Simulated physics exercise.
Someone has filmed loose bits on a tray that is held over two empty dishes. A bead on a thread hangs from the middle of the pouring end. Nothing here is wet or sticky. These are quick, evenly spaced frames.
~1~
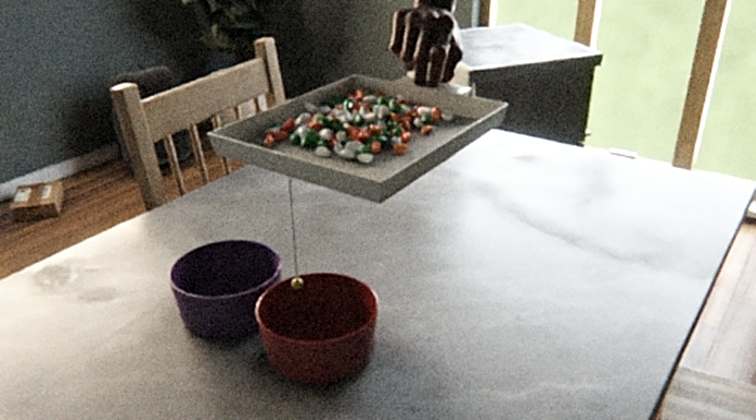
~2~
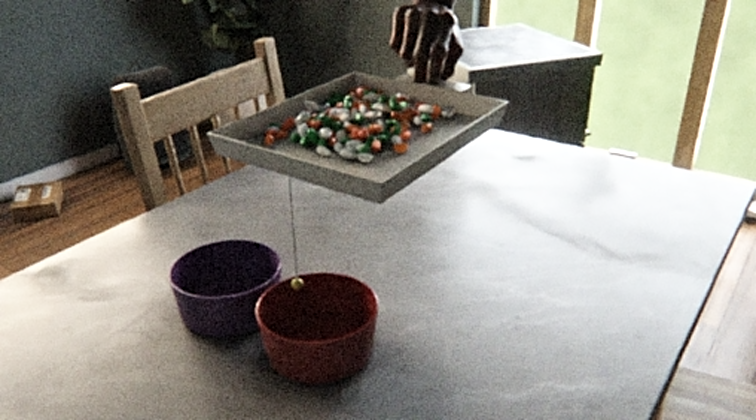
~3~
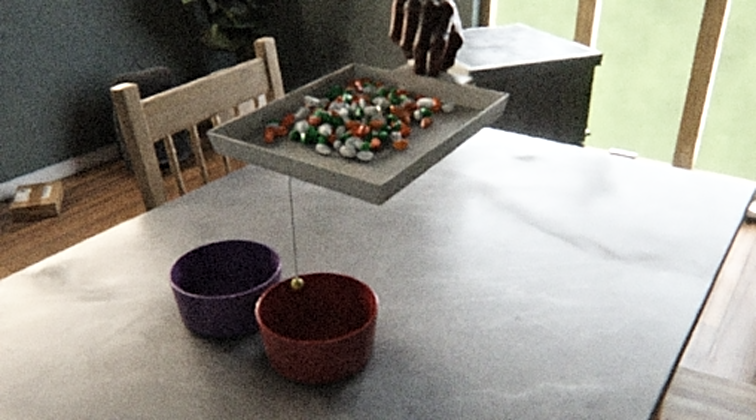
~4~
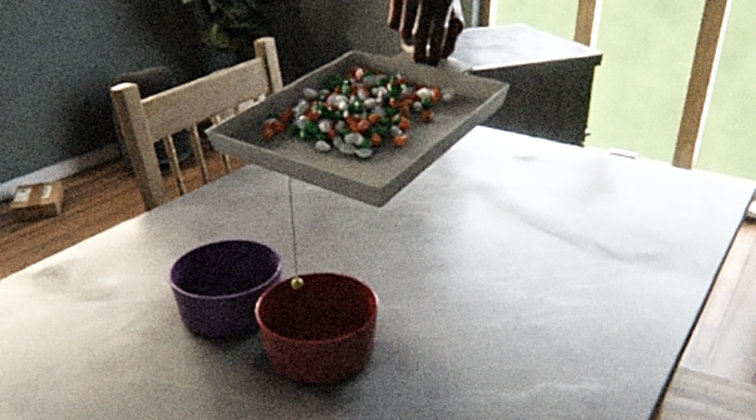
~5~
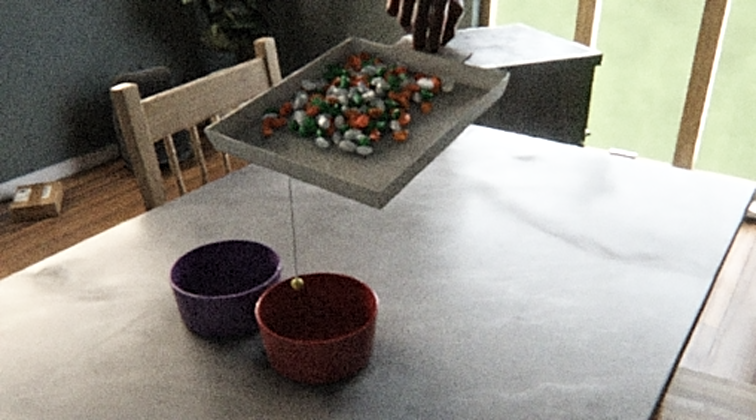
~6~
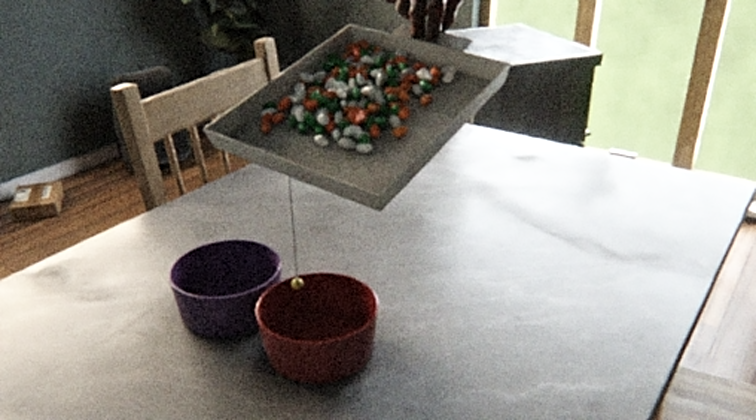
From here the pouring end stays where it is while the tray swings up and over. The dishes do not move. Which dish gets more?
Fuller: The right-hand dish.
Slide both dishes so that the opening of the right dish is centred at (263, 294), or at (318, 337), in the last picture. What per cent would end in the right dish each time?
First some 10, then 80 per cent.
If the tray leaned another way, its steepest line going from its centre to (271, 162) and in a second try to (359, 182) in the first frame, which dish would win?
First the left-hand dish, then the right-hand dish.
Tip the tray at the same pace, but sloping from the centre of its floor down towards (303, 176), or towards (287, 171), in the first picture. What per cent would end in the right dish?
About 10 and 10 per cent.
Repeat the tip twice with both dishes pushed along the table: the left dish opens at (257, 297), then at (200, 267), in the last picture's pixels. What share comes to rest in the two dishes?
Roughly 80 per cent, and 20 per cent.
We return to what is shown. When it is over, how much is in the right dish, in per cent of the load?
It comes to 30 per cent or so.
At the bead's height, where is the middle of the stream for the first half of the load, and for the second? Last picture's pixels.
Around (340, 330) and then (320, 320).
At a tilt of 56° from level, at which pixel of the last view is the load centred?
Close to (328, 128).
Soon after the last picture, tray tipped steeply; nearly all on the tray; a stray few in the air.
A little later, tray tipped right over; most on the tray; a stray few in the right dish; a small part outside both; a stray few in the air.
Later still, tray tipped past a quarter turn; about a quarter in the right dish; most outside both.
At rest, tray tipped past a quarter turn; about a quarter in the right dish; none in the left dish; most outside both.
